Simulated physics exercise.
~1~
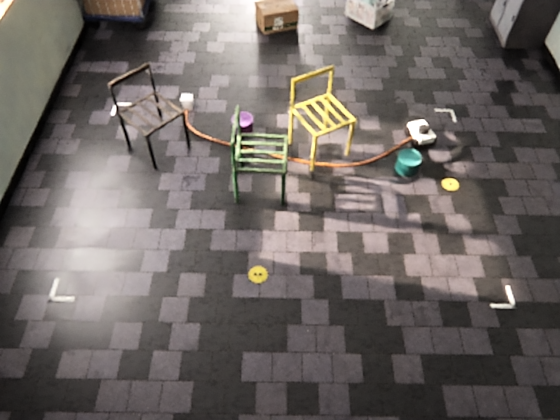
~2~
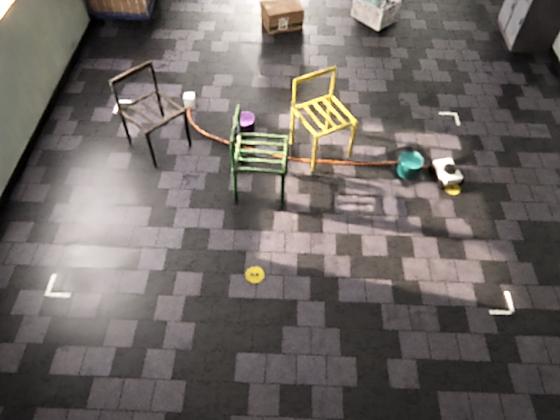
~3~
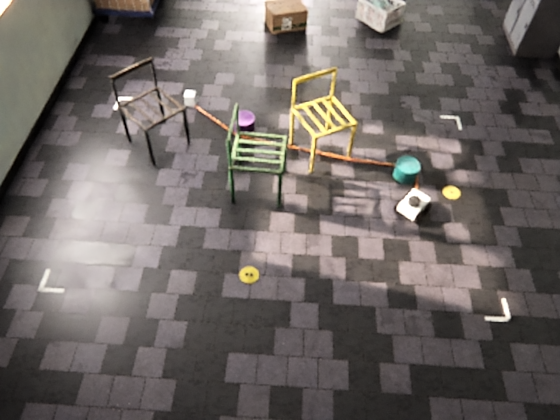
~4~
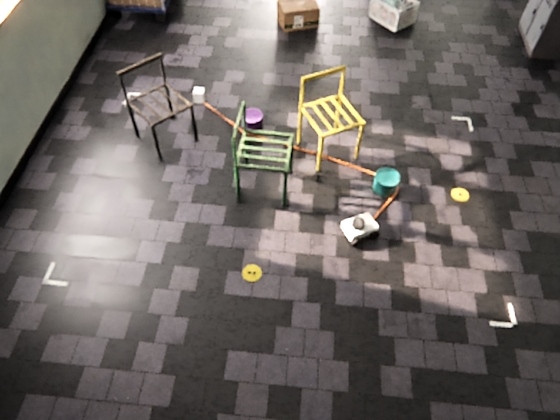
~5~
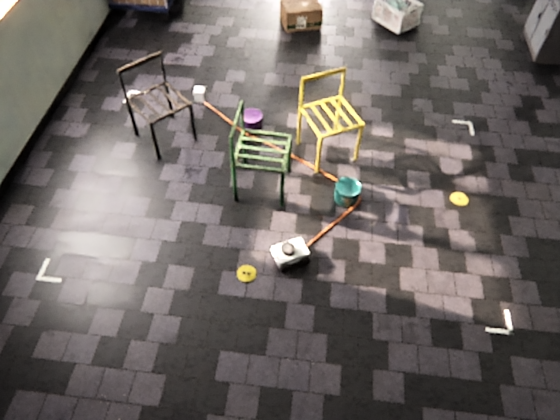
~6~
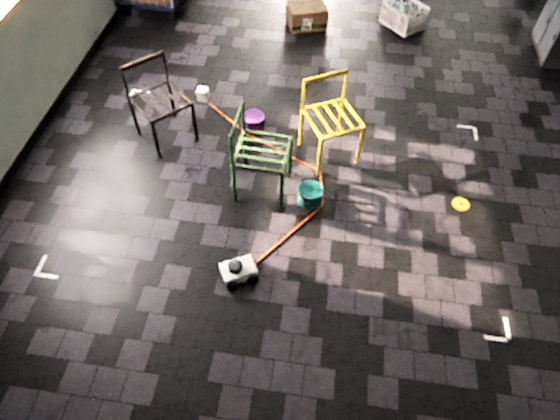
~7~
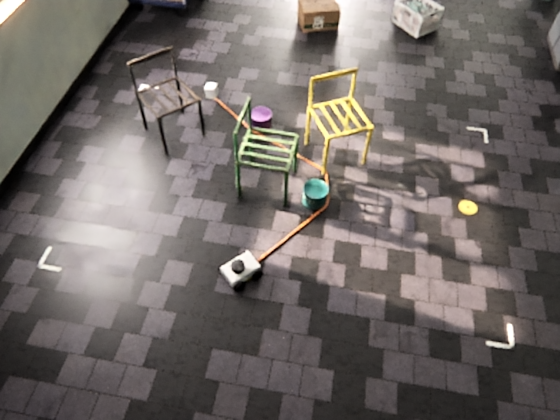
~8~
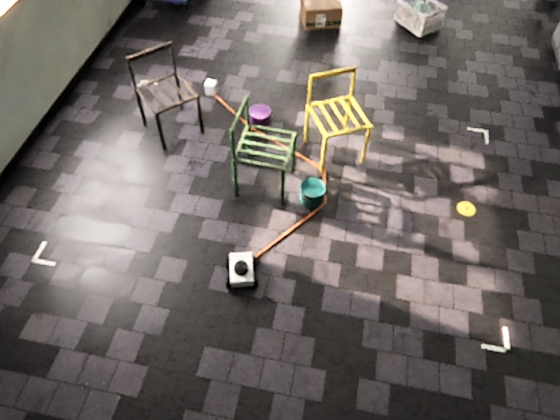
A dark tiled hallway floor is seen from high above, with a black chair at left, green and yellow chairs near the middle, a purple bin behind the green one, and yellow round marks on the floor. An orange lead runs from a small white block by the black chair, past the chairs, to a white cart beside a teal bucket at right. The cart moves down to the right-hand mark, then turns back left below the bucket. As it continues down and left, the lead catches the bucket and drags it left. The cart reaches the lower mark and stops over it, the bucket resting beside the green chair and the lead still attached at the block.
